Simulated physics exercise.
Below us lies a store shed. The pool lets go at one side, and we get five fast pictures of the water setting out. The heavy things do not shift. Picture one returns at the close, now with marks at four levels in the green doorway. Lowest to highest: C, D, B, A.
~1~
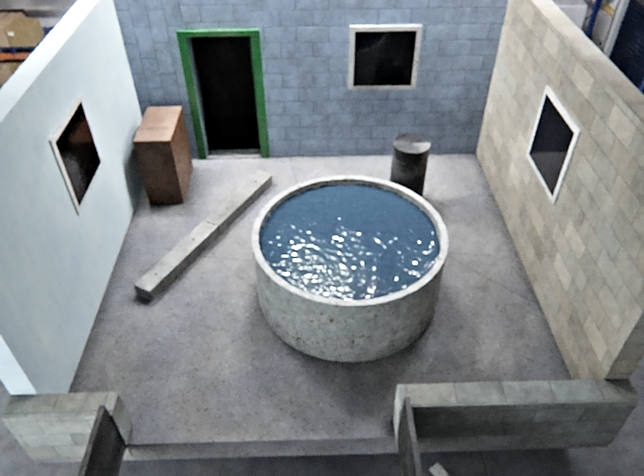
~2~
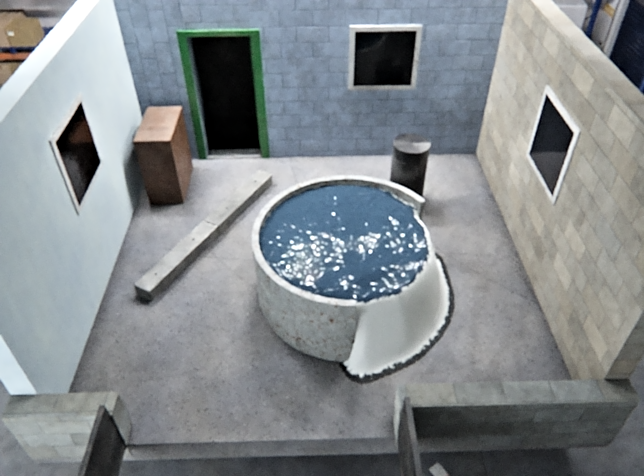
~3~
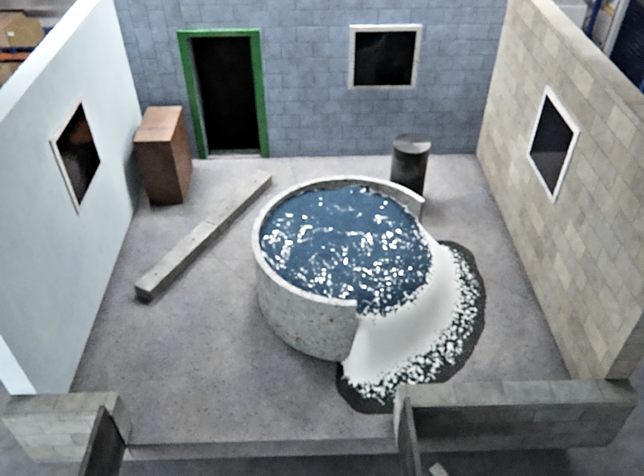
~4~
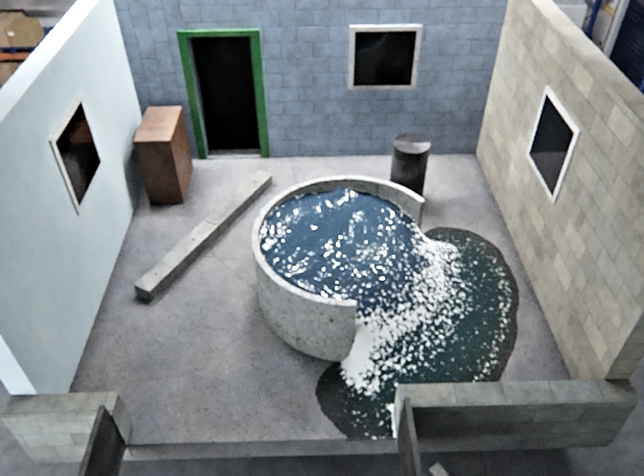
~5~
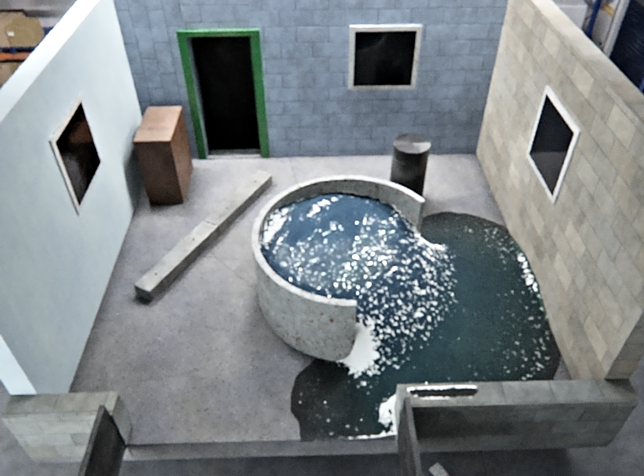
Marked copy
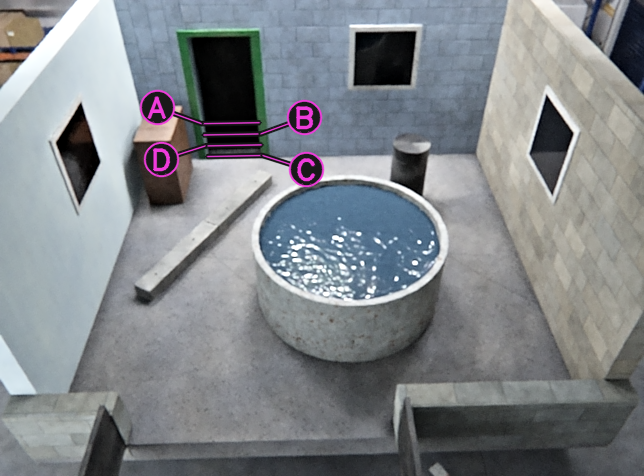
Water pours from the broken right side of the round pool and spreads across the floor.
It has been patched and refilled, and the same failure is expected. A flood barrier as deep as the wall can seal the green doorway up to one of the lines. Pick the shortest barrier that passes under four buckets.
Mark D.
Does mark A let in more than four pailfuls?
No.
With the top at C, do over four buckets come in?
Yes, that goes wrong.
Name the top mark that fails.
The answer is C.
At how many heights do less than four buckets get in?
Three of the four.
On the marked copy, A at (230, 123); B at (232, 134); C at (234, 156); D at (233, 145); from the bottom up C, D, B, A.
With A, nothing gets over.
With B, nothing gets over.
With C, about 7 bucketfuls get in.
With D, nothing gets over.
